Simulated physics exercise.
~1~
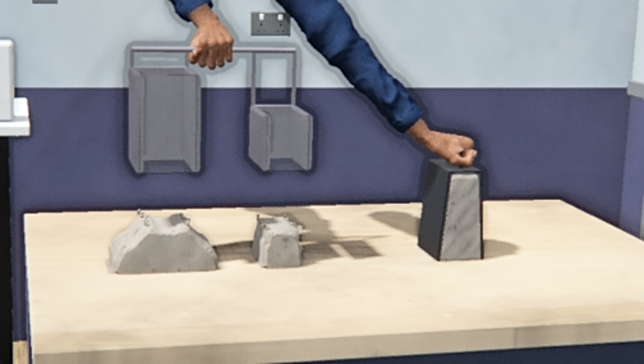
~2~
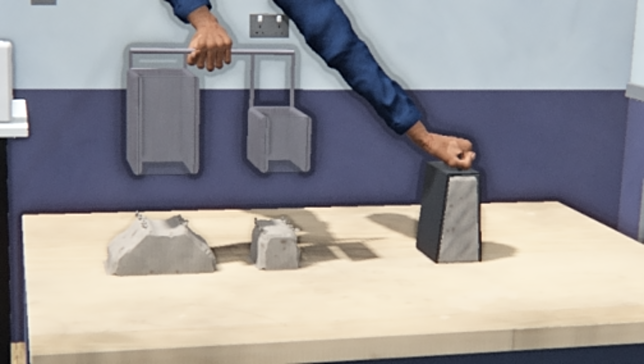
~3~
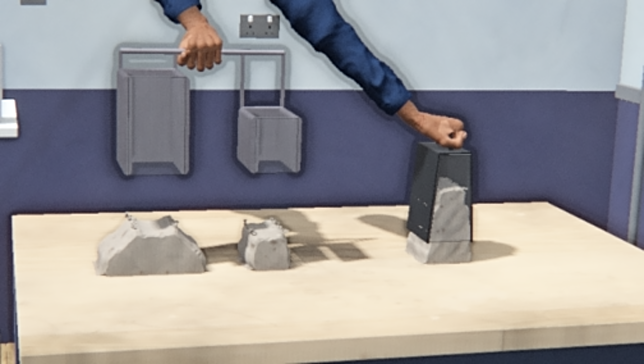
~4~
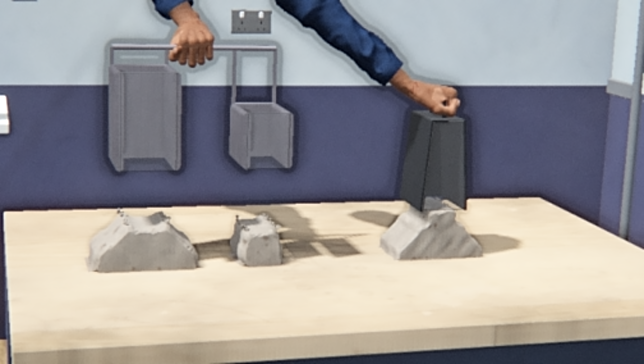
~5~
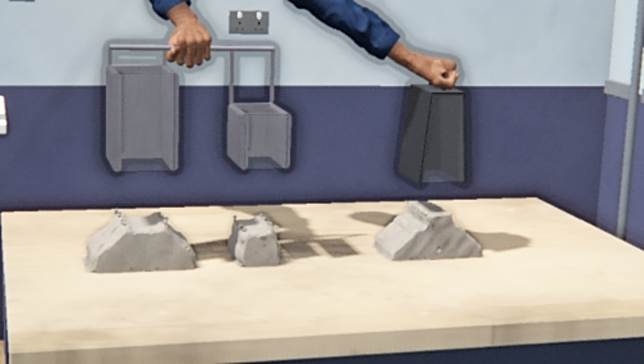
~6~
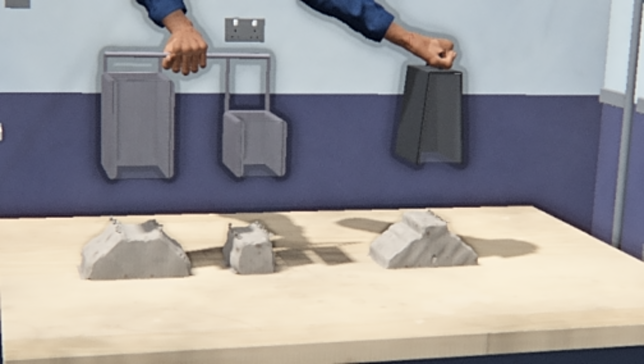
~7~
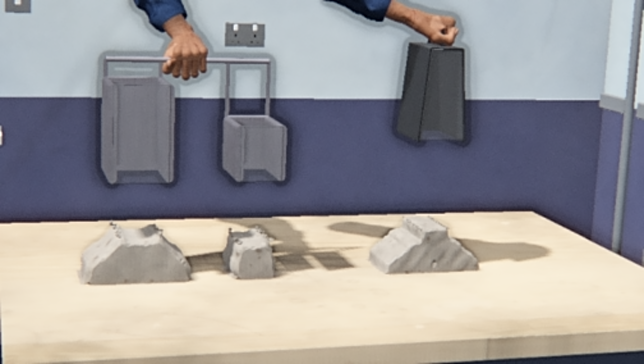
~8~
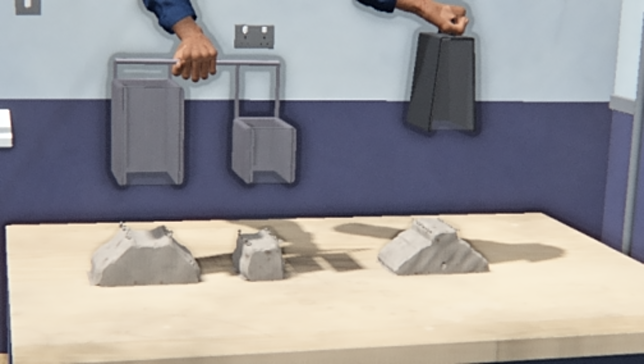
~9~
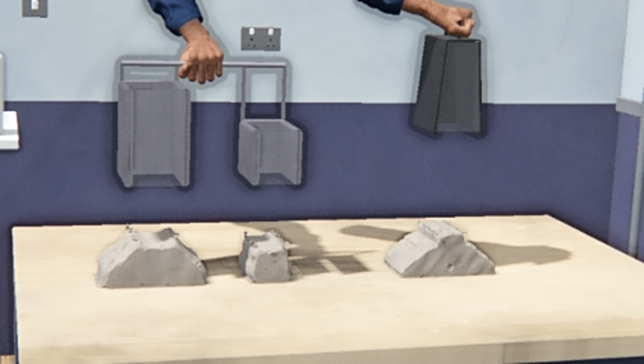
A tall grey block slumped into a low, lopsided mound as a hand pulled the dark tin straight up off it on the pale table; another hand held two empty grey moulds near two smaller lumps, and the tin ended up held high above.
